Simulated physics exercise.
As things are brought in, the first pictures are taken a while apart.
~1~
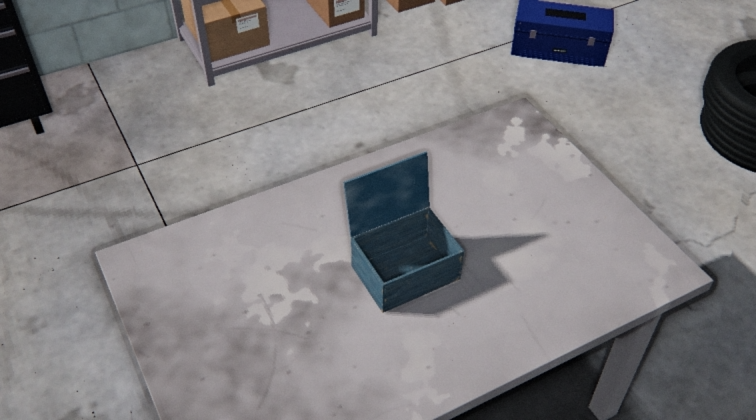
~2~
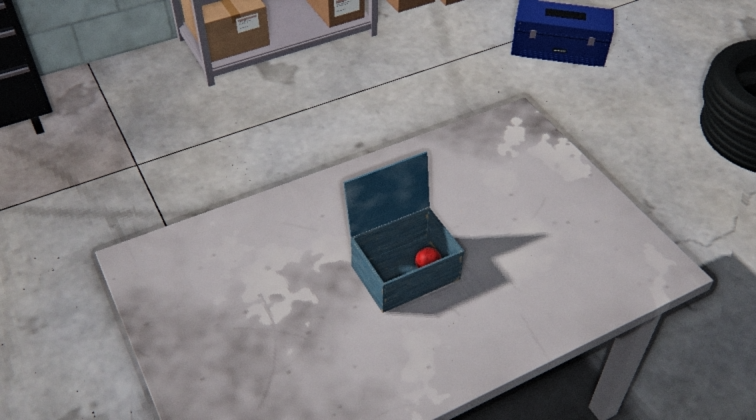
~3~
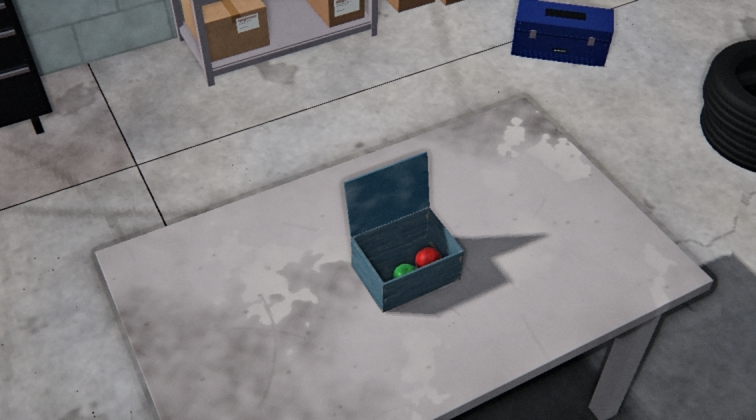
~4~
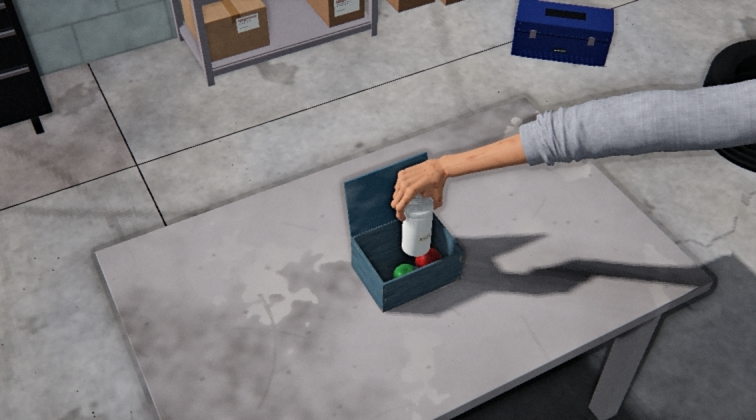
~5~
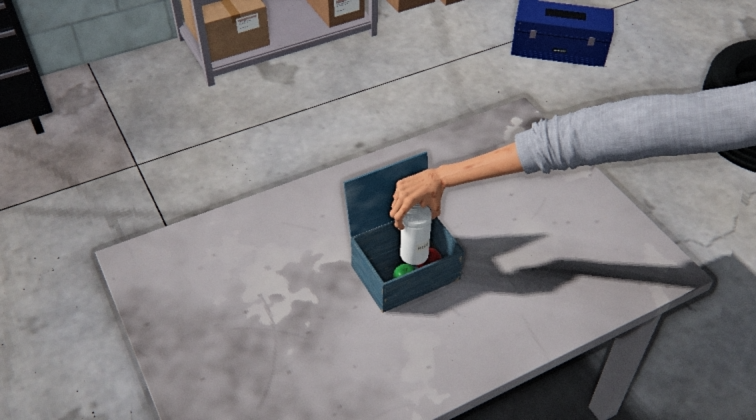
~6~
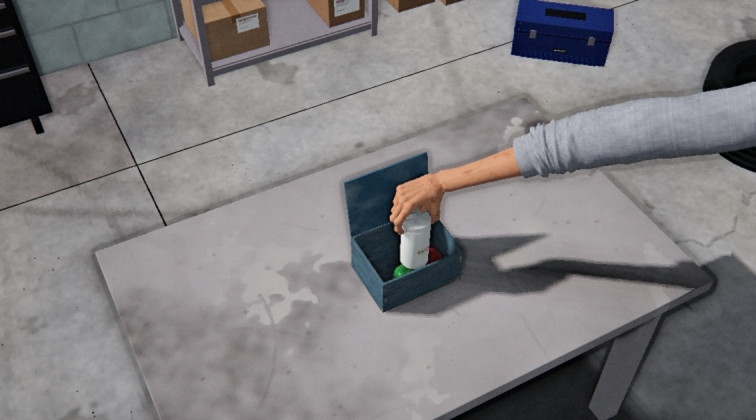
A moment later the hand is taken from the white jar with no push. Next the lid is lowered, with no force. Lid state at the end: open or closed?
The lid makes it down.
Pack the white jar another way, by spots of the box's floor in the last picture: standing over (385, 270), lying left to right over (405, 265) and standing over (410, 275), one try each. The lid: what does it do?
First try leaves it partly open, second try leaves it shut, third try leaves it shut.
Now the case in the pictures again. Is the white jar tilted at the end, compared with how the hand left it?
Observation: The white jar tilts over.
Then, 0.50 s past the last view, white jar on its side near (400, 244); green apple displaced about its own width; red ball displaced about its own width.
Then, 1.30 s past the last view, lid 77° above the rim; white jar on its side near (391, 260); red ball displaced about its own width; green apple displaced about its own width.
Then, 2.10 s past the last view, lid 25° above the rim; white jar on its side near (390, 259); red ball displaced about its own width; green apple displaced about its own width.
Finally, lid shut; down or leaning hard in the box, white jar; moved from the start, red ball and green apple. Final places as the last picture's camera would see them, white jar near (390, 259).
